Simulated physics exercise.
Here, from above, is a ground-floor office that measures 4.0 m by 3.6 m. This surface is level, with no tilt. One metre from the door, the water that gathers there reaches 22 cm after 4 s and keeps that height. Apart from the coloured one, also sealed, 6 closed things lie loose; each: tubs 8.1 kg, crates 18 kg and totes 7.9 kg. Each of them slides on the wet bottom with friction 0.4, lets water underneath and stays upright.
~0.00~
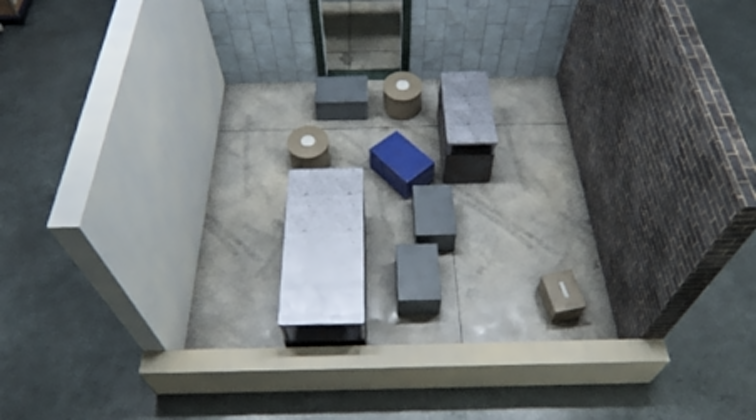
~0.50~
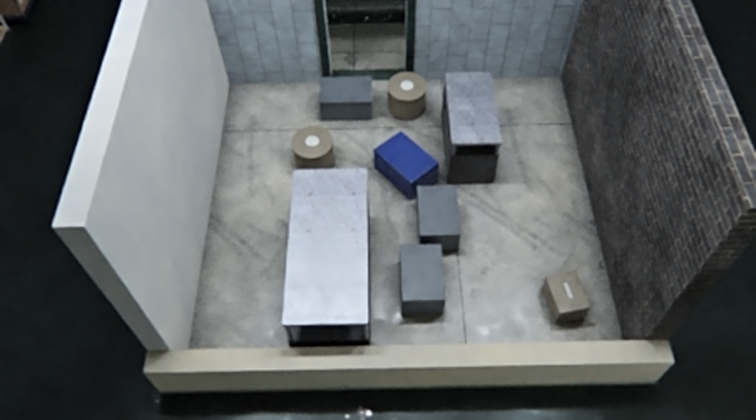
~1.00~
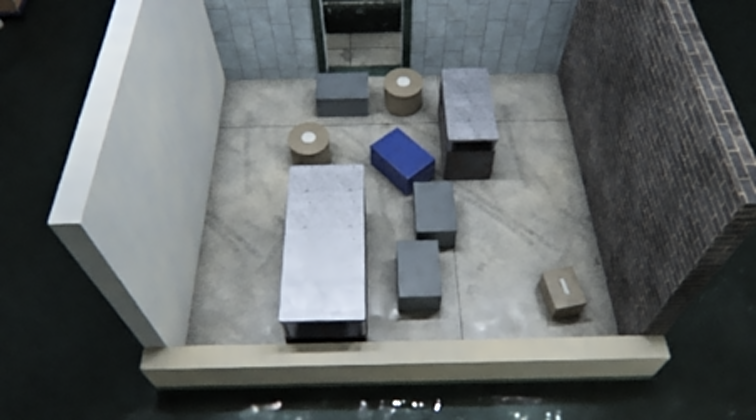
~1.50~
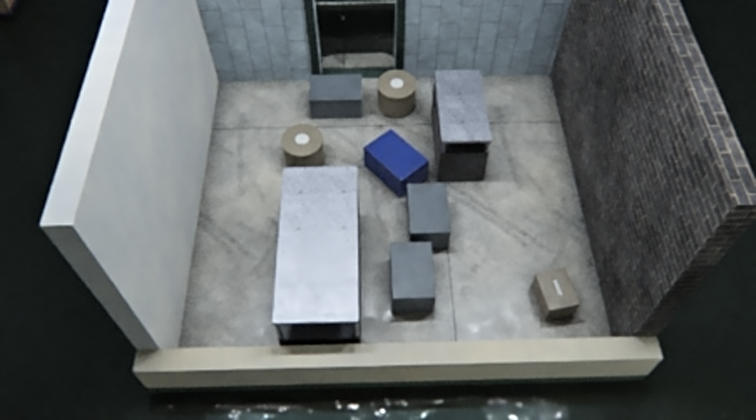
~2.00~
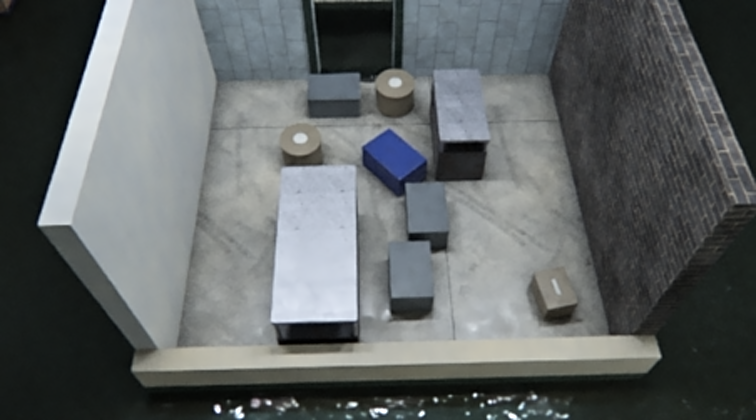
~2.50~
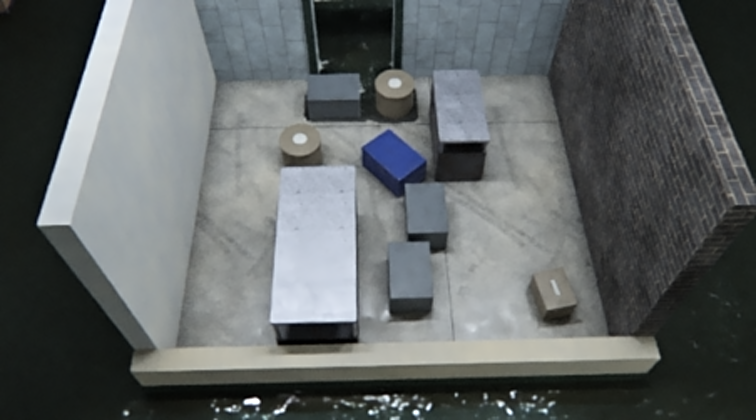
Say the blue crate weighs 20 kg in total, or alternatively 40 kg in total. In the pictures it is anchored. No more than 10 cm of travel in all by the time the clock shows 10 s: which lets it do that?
It seems neither option will anchor it.
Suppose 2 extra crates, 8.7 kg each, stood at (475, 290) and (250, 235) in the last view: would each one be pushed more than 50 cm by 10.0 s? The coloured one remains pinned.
Well, below half a metre and then beyond half a metre.
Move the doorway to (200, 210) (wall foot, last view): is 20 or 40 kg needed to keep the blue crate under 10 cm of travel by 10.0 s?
In that setup just the second mass works.
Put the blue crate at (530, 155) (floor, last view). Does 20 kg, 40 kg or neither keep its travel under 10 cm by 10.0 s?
It turns out that both loads succeed.
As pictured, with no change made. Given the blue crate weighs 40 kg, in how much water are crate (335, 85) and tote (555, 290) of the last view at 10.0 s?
I'd estimate 15 cm for the first and 3 cm for the second.
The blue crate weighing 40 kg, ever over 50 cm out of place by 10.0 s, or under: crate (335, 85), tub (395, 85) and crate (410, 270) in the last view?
Well, that's beyond half a metre, beyond half a metre, and below half a metre.
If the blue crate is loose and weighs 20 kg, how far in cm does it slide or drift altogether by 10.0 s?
About 200 cm.
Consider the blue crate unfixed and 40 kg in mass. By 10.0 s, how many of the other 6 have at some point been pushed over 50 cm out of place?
That comes to 4.
After 3.5 s the blue crate would be 0 cm from its start with 20 kg and 0 cm from its start with 40 kg; 2 cm of water round it then.
After 4.5 s the blue crate would be 9 cm from its start with 20 kg and 0 cm from its start with 40 kg; 6 cm of water round it then.
After 7.0 s the blue crate would be 92 cm from its start with 20 kg and 8 cm from its start with 40 kg; 11 cm of water round it then.
After 10.0 s the blue crate would be 175 cm from its start with 20 kg and 26 cm from its start with 40 kg; 12 cm of water round it then.
